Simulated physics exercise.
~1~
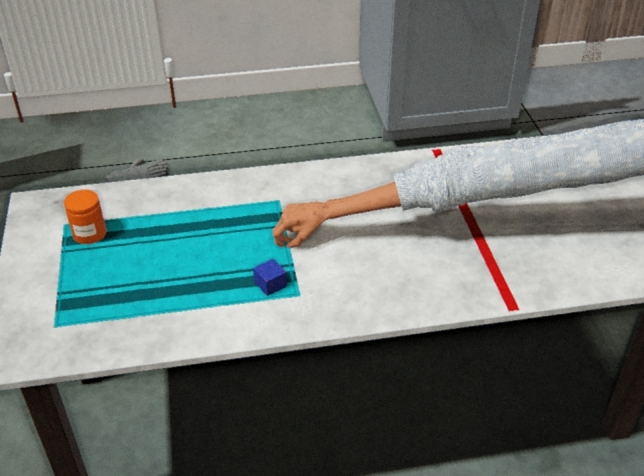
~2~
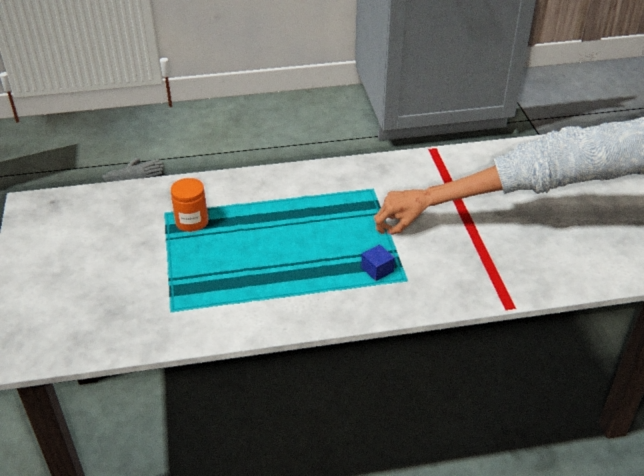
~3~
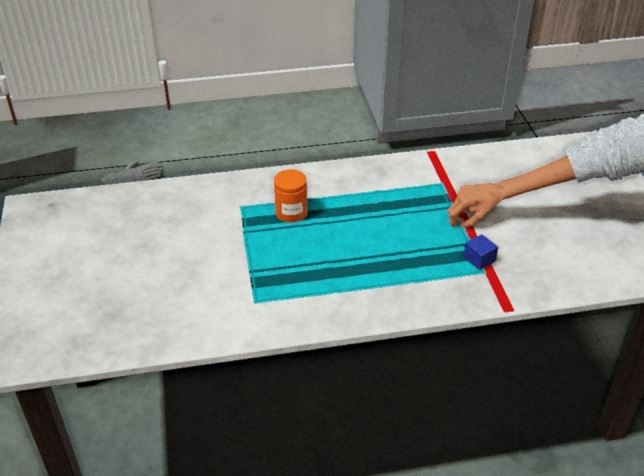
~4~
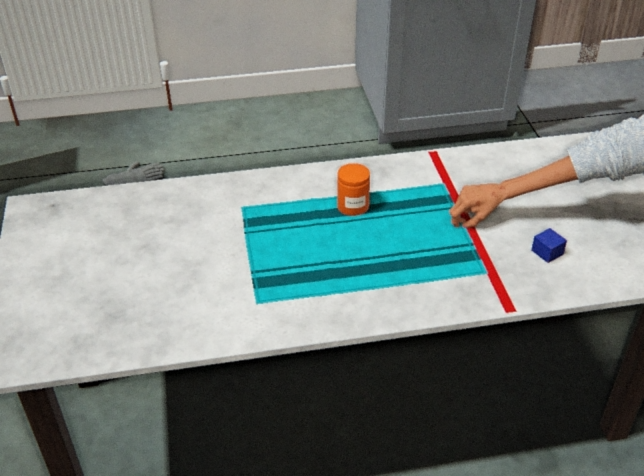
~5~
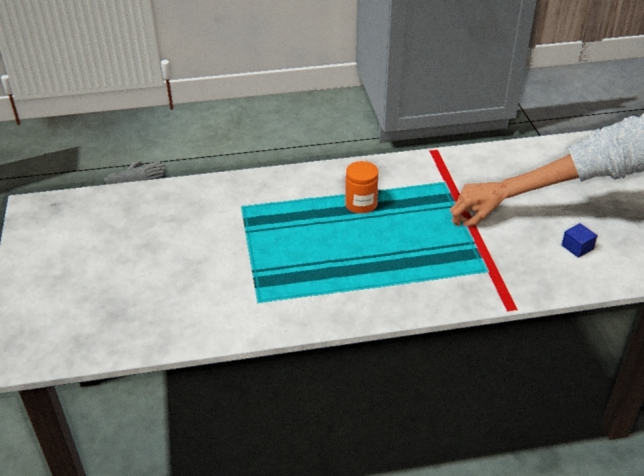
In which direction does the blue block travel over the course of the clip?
The blue block travels to the right, first along with the towel and then on past the red tape.
